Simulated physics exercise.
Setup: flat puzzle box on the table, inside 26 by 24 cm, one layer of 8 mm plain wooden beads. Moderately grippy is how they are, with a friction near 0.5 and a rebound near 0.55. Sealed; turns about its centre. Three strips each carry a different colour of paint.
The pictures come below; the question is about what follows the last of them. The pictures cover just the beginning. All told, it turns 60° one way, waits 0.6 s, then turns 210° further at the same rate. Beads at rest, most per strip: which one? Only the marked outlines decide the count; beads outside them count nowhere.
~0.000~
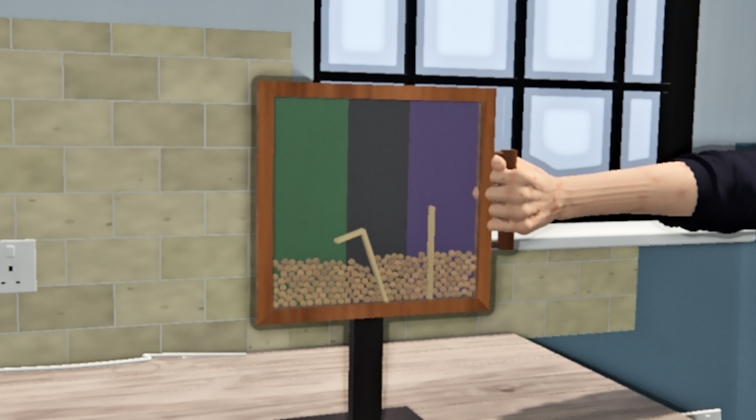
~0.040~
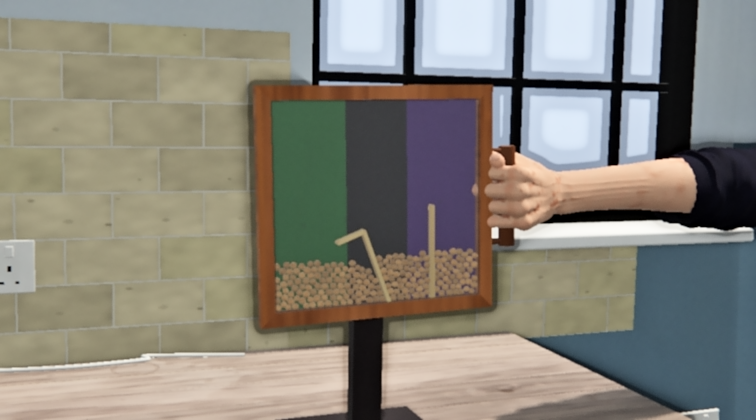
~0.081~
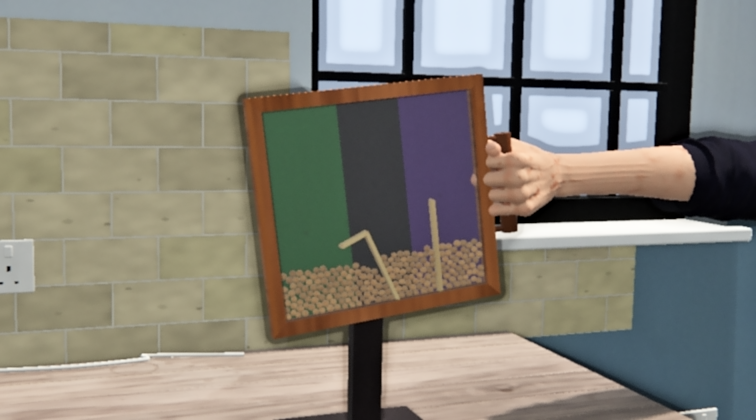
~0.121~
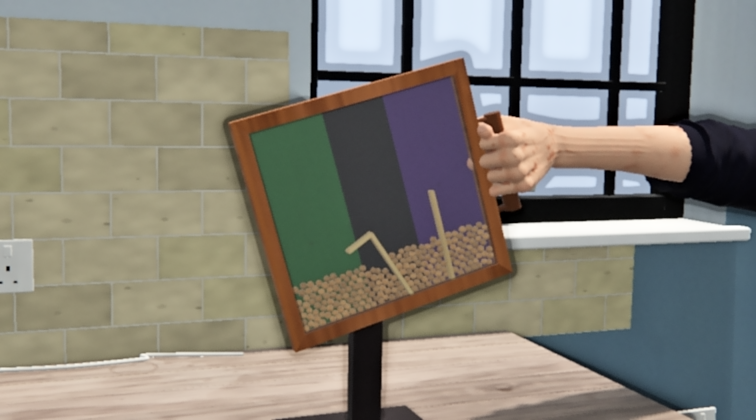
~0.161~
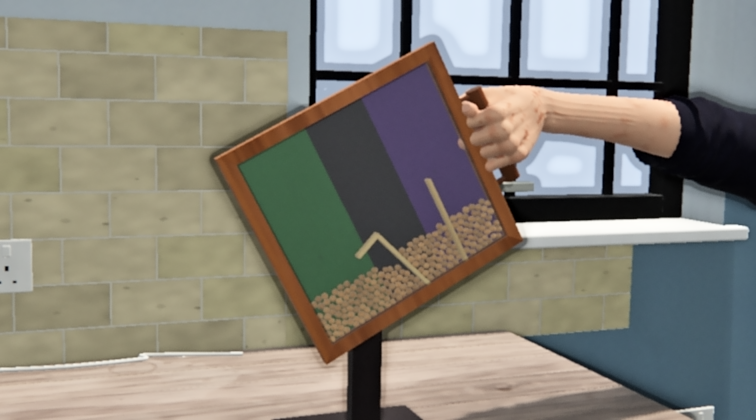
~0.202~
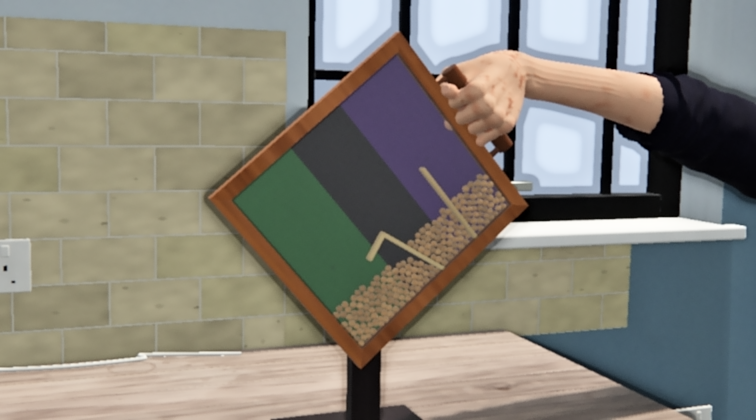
Answer: Purple.
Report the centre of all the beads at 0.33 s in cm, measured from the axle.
8 cm right, 5 cm below.
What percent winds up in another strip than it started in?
My reckoning puts it near 65 percent.
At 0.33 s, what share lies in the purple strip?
Roughly 35 per cent.
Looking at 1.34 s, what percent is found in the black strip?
Around 25 per cent.
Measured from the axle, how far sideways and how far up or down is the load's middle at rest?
Right: About 3 cm; below: About 9 cm.
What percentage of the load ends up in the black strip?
I'd estimate close to 0 per cent.
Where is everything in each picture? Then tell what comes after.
The first frame shows level; about 210 beads; beads centred (377, 279); top one (422, 255); purple (442, 200), green (309, 203), black (378, 202).
The second frame shows turned 2° anticlockwise; beads centred (379, 280); top one (453, 252).
The third frame shows turned 7° anticlockwise; beads centred (386, 279); top one (474, 242); wall ends (342, 246), (432, 201).
The fourth frame shows turned 16° anticlockwise; beads centred (396, 276); top one (479, 225).
The fifth frame shows turned 28° anticlockwise; beads centred (410, 269); top one (482, 202).
The sixth frame shows turned 41° anticlockwise; beads centred (422, 259); top one (480, 177); purple (426, 155), green (325, 249), black (376, 202).
After 0.33 s, it stands 60° anticlockwise; the beads' middle is 8 cm right of and 5 cm below the centre; purple 35 %, green 40 %, black 30 %.
After 1.34 s, it stands 165° anticlockwise; the beads' middle is 3 cm right of and 1 cm above the centre; purple 25 %, green 50 %, black 25 %.
After 1.75 s, it has come round 270° anticlockwise; the beads' middle is 6 cm right of and 7 cm below the centre; purple 75 %, green 10 %, black 15 %.
Settled by 2.6 s, it has come round 270° anticlockwise; purple 100 %, green 0 %, black 0 %.
